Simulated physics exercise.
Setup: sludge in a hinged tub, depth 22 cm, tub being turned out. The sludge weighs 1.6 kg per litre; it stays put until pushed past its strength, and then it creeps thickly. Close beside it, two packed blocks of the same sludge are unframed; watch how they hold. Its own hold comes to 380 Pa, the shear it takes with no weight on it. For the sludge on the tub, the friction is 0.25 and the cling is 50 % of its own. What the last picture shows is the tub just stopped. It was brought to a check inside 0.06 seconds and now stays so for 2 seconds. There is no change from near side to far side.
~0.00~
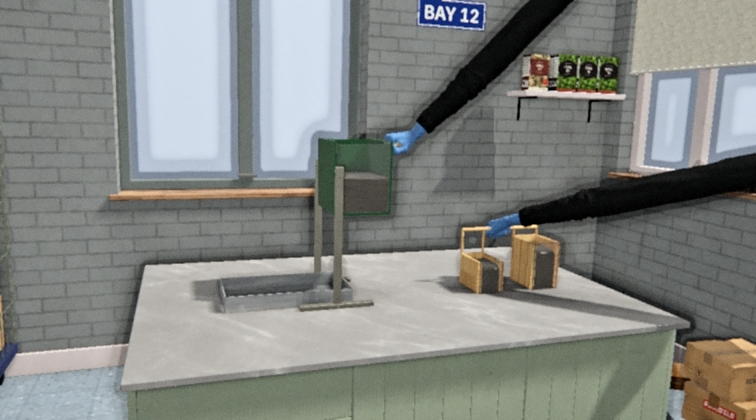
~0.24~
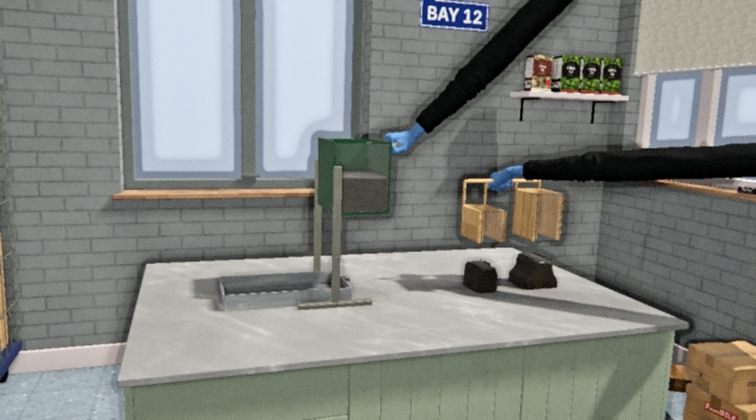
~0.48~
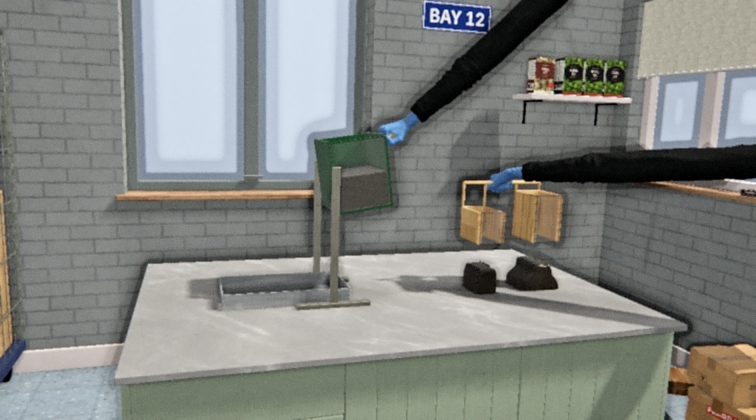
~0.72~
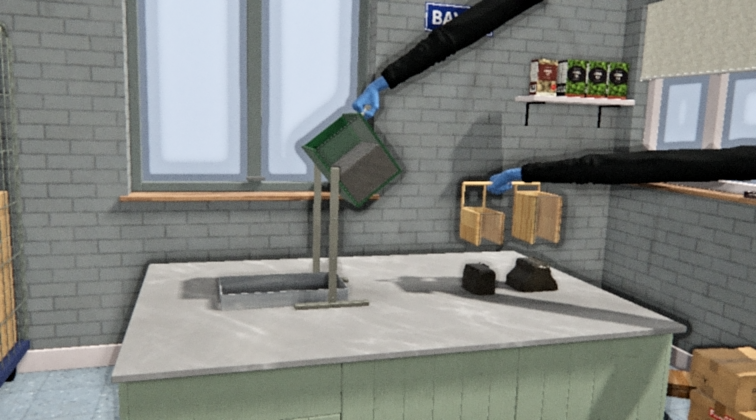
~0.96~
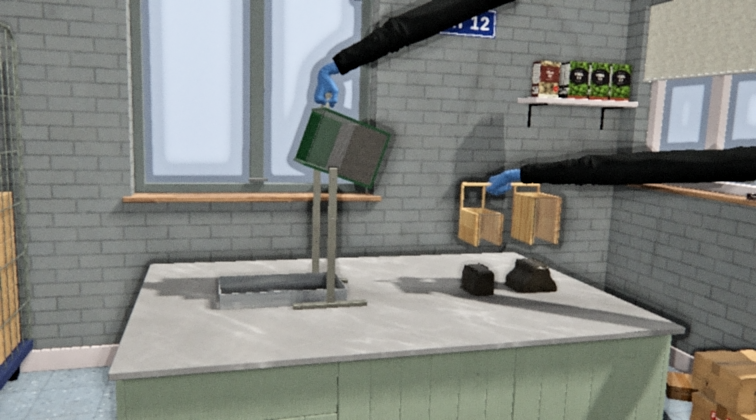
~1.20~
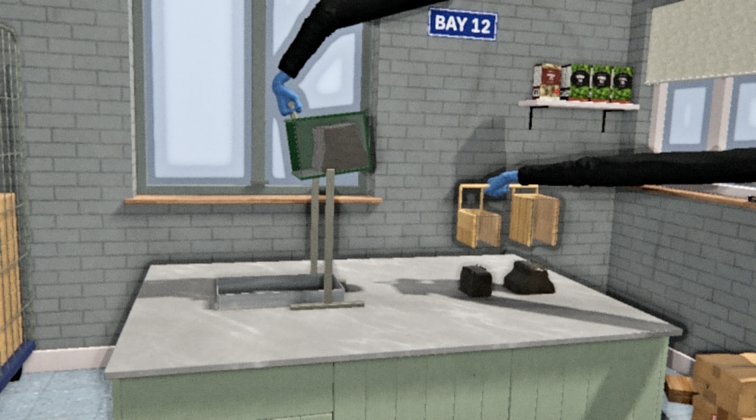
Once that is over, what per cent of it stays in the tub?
Some 64 per cent stays in the tub.
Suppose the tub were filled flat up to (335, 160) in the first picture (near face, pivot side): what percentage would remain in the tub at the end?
Around 40 per cent.
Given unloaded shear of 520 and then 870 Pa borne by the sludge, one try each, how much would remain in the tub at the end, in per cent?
Result: 80 % for the first case, 100 % for the second.
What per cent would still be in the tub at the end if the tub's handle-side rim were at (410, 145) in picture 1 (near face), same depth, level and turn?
That would leave about 45 % in the tub.
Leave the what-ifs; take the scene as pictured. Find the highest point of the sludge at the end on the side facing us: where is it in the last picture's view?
Somewhere near (350, 152) in the last view.
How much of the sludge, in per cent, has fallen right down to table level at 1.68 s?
Some 0 % has got all the way down.
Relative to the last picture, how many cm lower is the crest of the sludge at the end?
About 9 cm.
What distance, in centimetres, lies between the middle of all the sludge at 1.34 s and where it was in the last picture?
I'd estimate roughly 5 centimetres.
After 1.34 s, the tub is at 99 degrees and holds 100 %.
After 1.51 s, the tub is at 99 degrees and holds 76 %.
After 1.68 s, the tub is at 99 degrees and holds 64 %.
After 1.85 s, the tub is at 99 degrees and holds 64 %.
After 3.20 s, at the end, the tub is at 99 degrees and holds 64 %.
